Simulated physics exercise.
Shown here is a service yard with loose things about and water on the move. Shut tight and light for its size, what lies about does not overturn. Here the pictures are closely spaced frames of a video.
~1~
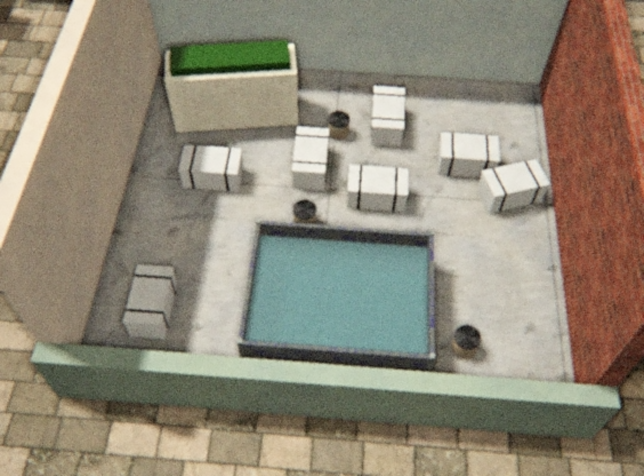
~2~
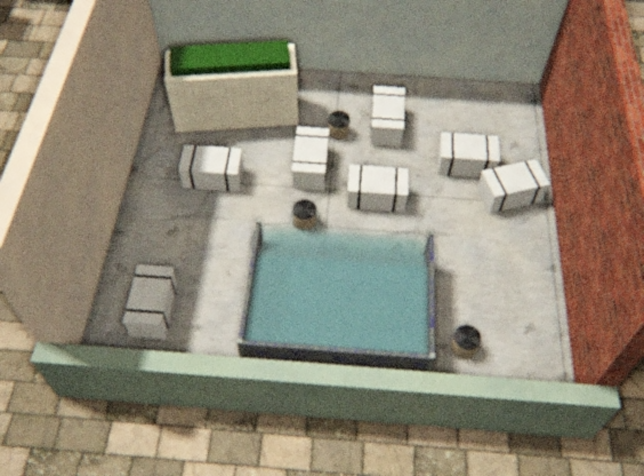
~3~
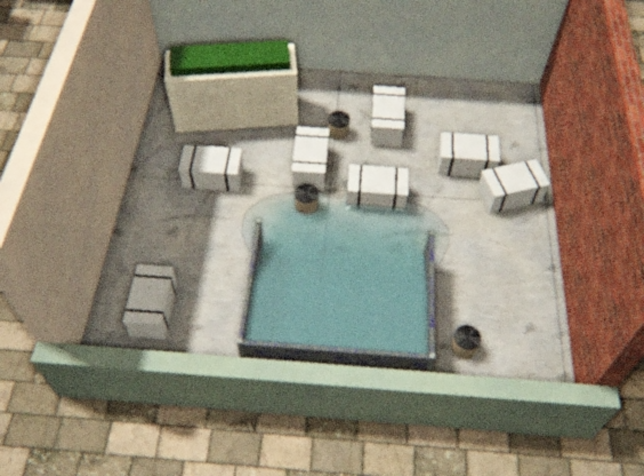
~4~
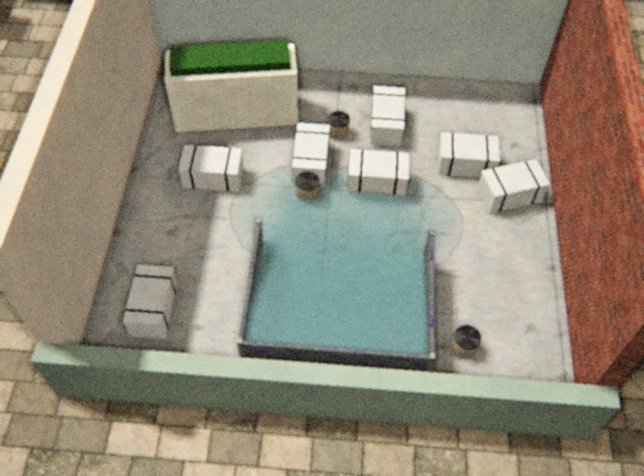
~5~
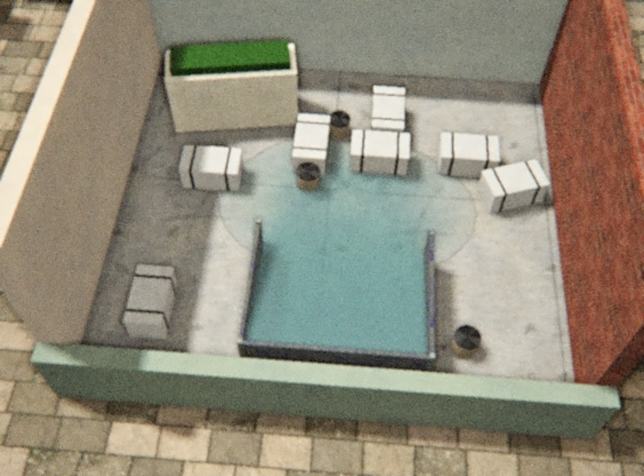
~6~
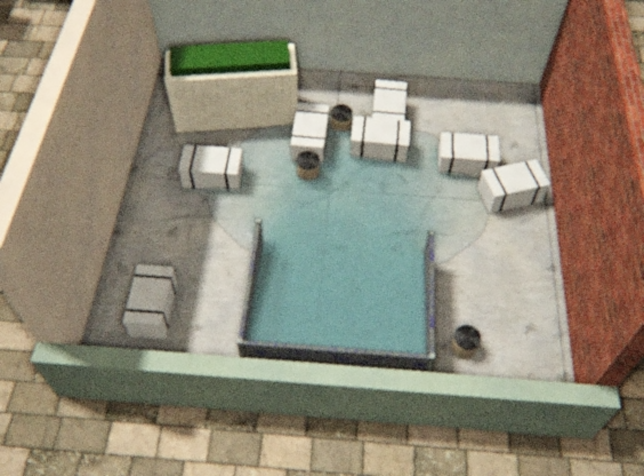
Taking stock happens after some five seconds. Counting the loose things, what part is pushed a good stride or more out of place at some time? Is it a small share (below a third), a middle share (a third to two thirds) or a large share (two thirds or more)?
A large share, two thirds or more.
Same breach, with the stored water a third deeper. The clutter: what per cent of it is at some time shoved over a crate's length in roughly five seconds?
My estimate is around 100 percent.
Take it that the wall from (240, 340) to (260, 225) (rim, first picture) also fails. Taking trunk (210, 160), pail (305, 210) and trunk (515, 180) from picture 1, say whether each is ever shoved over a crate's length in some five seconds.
Lab note - in sequence: Travelled far enough; did not travel far; did not travel far.
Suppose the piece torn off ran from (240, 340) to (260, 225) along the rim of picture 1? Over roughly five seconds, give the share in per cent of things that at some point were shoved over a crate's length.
It comes out at roughly 60 per cent.
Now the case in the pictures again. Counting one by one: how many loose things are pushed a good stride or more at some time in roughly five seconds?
Total: 8.
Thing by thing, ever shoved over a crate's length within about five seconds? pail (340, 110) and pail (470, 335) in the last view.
In the order asked: Over that mark, then a lesser distance.
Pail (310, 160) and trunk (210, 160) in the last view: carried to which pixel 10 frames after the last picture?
First object around (308, 101); second object around (159, 136).
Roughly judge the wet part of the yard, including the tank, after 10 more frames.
I'd say around 65 in a hundred.
A moment on, 5 of 10 are well off their spots; 3 afloat.
Next, 7 of 10 are well off their spots; 8 afloat.
Later, 7 of 10 are well off their spots; 7 afloat.
In the end, 8 of 10 are well off their spots, and 8 have been at some point; 7 afloat.
